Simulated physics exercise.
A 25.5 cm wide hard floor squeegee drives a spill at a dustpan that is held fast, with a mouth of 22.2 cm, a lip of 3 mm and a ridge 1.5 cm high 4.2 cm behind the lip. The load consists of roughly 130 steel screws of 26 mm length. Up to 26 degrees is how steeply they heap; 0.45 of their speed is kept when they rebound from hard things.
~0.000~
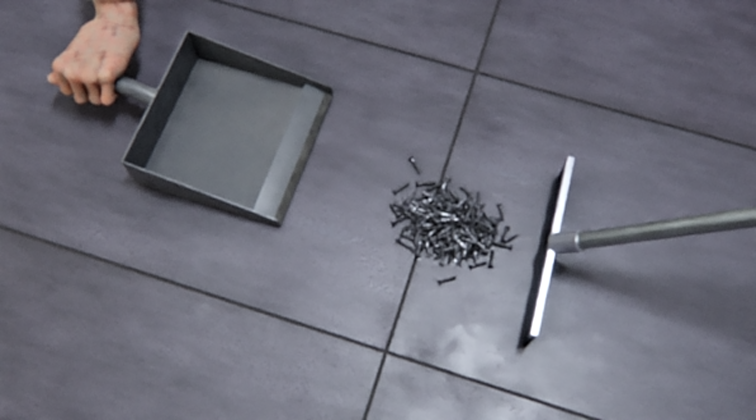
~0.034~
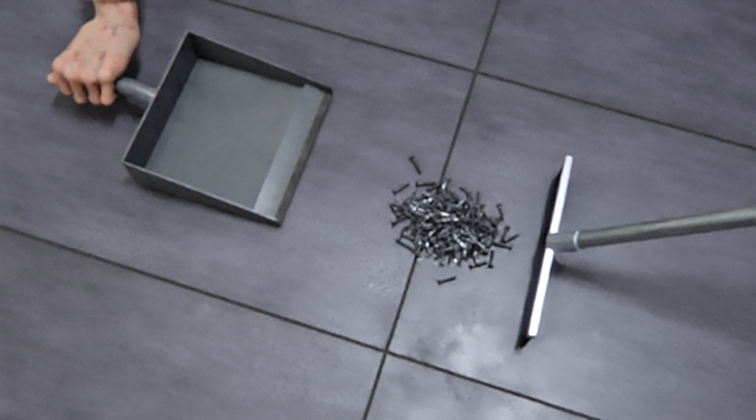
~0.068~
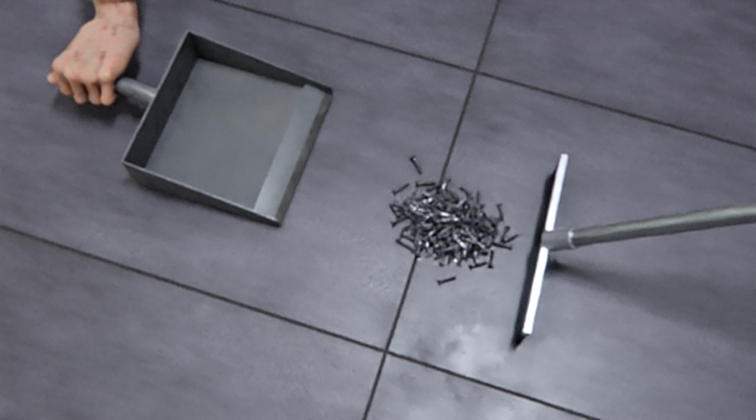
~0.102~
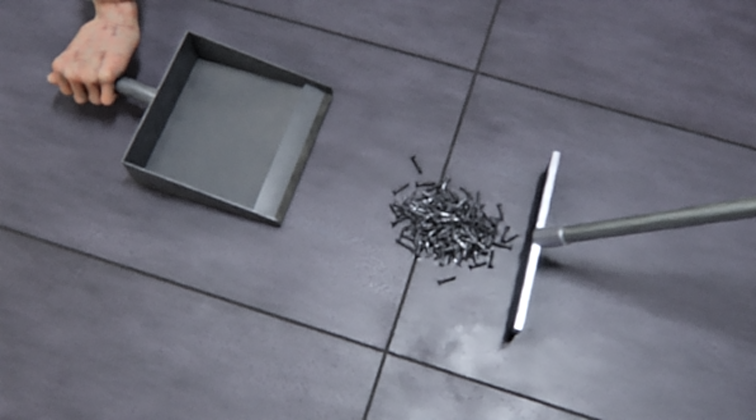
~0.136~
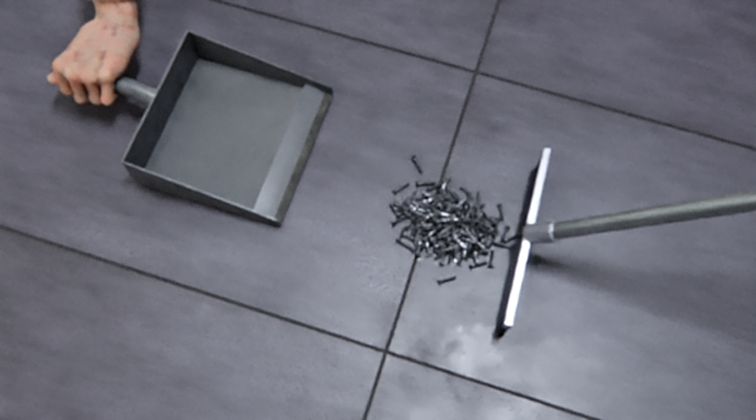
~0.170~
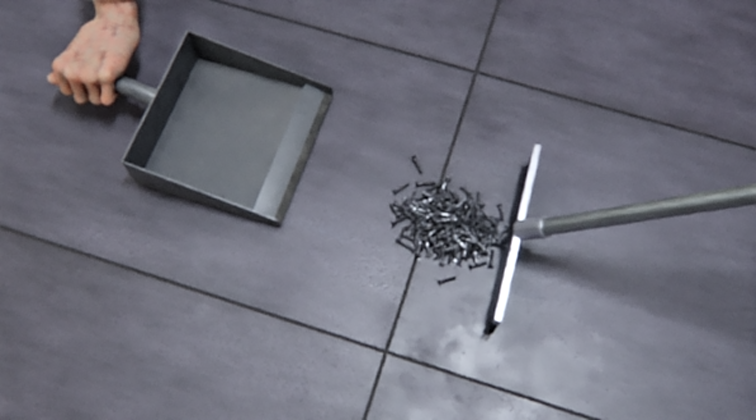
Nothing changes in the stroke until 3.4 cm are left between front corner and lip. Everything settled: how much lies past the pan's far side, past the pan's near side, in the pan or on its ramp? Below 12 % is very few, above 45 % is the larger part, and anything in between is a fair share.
Far side: Very few, near side: Very few, pan: A fair share.
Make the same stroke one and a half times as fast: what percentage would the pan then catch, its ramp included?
Then near 20 in a hundred.
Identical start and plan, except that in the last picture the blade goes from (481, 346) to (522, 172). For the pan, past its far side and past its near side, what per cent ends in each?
That ends as pan 0, far 0, and near 50.
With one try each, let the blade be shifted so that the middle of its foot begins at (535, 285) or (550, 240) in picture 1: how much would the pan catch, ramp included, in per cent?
First try about 20 per cent, second about 20 per cent.
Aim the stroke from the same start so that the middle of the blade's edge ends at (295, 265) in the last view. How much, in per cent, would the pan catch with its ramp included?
That comes to near 10 percent.
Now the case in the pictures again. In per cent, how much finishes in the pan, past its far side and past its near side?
The far side gets 0, the near side 5 and the pan 20.
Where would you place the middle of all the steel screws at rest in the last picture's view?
Look around (310, 171) in the last picture.
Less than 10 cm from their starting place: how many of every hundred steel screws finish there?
I'd estimate roughly 0 per cent.
After 0.51 s, middle of the blade 18 cm from the lip; 0 % over the lip, far side 0 %, near side 0 %.
After 0.73 s, middle of the blade 9 cm from the lip; 0 % over the lip, far side 0 %, near side 0 %.
After 1.07 s, middle of the blade 4 cm from the lip; 20 % over the lip, far side 0 %, near side 5 %.
By 1.4 s all is still; far side 0 %, near side 5 %, pan 20 %, in front of the lip or behind the blade 75 %.
